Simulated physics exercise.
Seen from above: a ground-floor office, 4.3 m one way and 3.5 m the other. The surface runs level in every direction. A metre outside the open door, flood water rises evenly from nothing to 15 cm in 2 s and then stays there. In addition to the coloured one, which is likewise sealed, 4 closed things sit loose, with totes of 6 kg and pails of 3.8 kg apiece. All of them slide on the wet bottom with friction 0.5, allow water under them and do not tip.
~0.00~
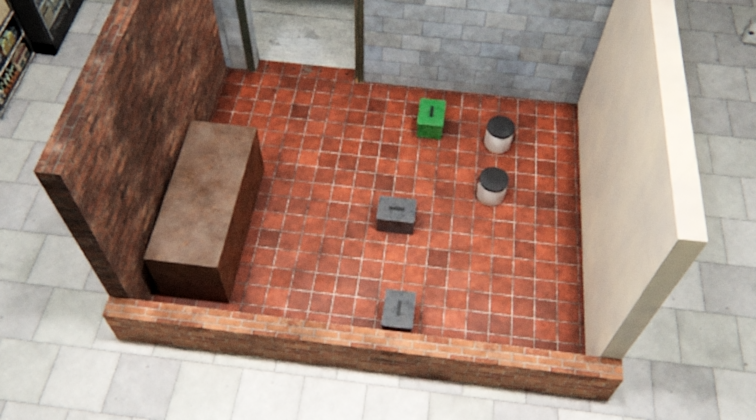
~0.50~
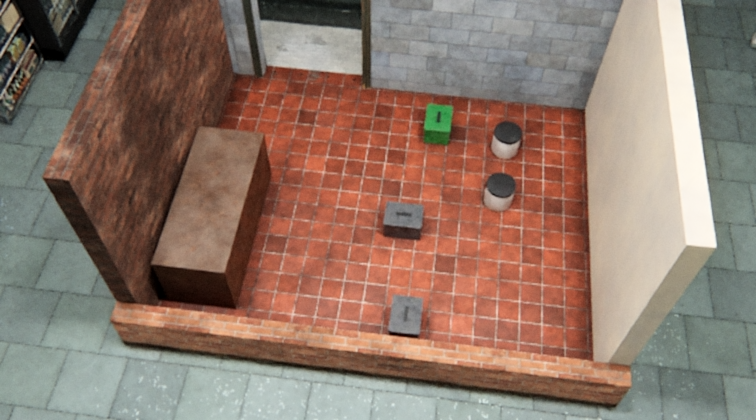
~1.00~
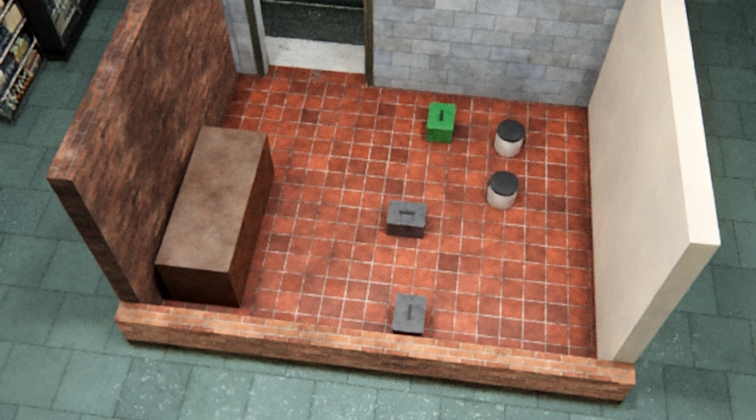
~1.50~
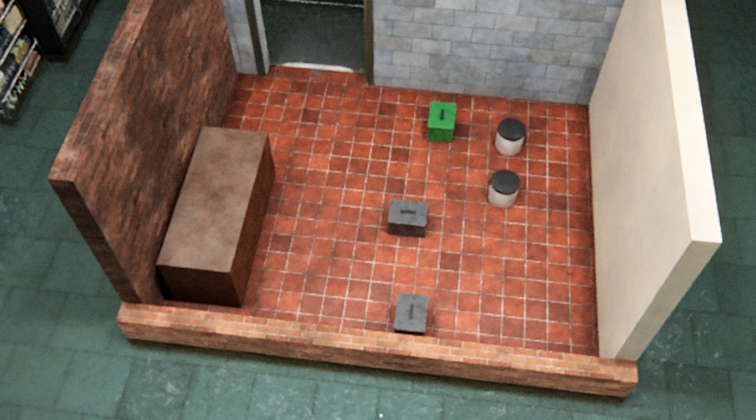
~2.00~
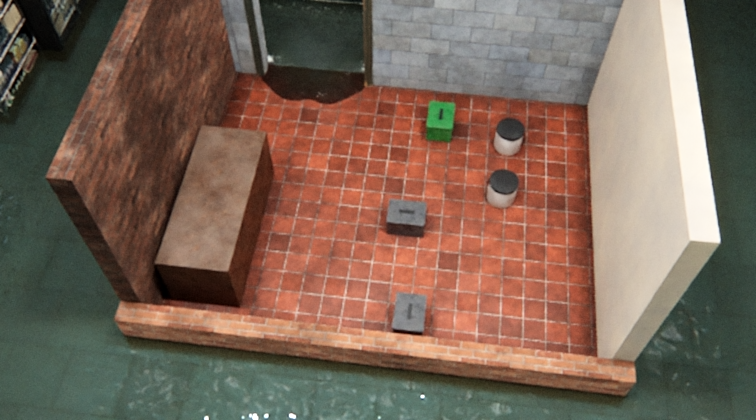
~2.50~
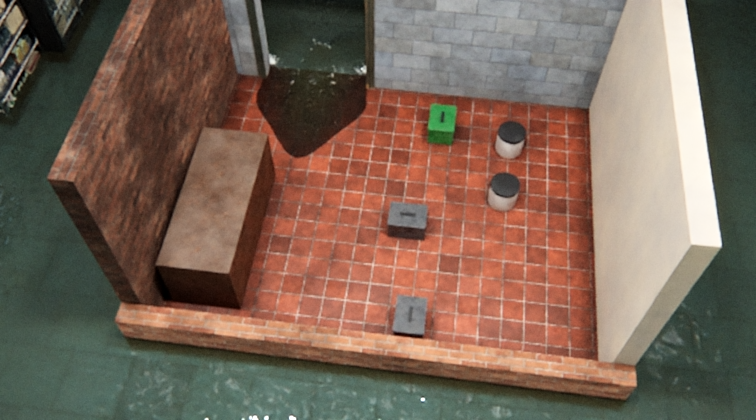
In the video, seen from above, dark water covers the paving around a red-tiled room, then enters through the open doorway and spreads across the floor, while the green box, two grey boxes and two dark-lidded pails stay in place.
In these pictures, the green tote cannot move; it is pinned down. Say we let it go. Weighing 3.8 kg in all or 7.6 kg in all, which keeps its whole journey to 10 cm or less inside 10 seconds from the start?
I would say even the lighter one.
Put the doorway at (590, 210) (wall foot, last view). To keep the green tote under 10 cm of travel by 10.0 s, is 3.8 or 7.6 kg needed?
In that case both options fail.
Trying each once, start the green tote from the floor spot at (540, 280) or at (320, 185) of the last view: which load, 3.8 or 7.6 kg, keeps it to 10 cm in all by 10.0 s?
Well, first neither mass is sufficient, and next neither mass is sufficient.
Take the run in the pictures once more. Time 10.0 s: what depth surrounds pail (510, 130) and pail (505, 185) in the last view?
Roughly 1 and 2 cm.
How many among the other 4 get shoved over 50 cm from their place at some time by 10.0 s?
That comes to 2.
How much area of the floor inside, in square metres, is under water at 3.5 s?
My estimate is roughly 4.0 m2.
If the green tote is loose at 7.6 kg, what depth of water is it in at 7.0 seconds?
About 1 cm.
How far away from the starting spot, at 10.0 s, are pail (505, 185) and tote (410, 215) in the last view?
In that order: 0 cm, 140 cm.
After 3.5 s the green tote would be 0 cm from its start with 3.8 kg and 0 cm from its start with 7.6 kg; 0 cm of water round it then.
After 4.5 s the green tote would be 0 cm from its start with 3.8 kg and 0 cm from its start with 7.6 kg; 1 cm of water round it then.
After 7.0 s the green tote would be 0 cm from its start with 3.8 kg and 0 cm from its start with 7.6 kg; 1 cm of water round it then.
After 10.0 s the green tote would be 0 cm from its start with 3.8 kg and 0 cm from its start with 7.6 kg; 2 cm of water round it then.
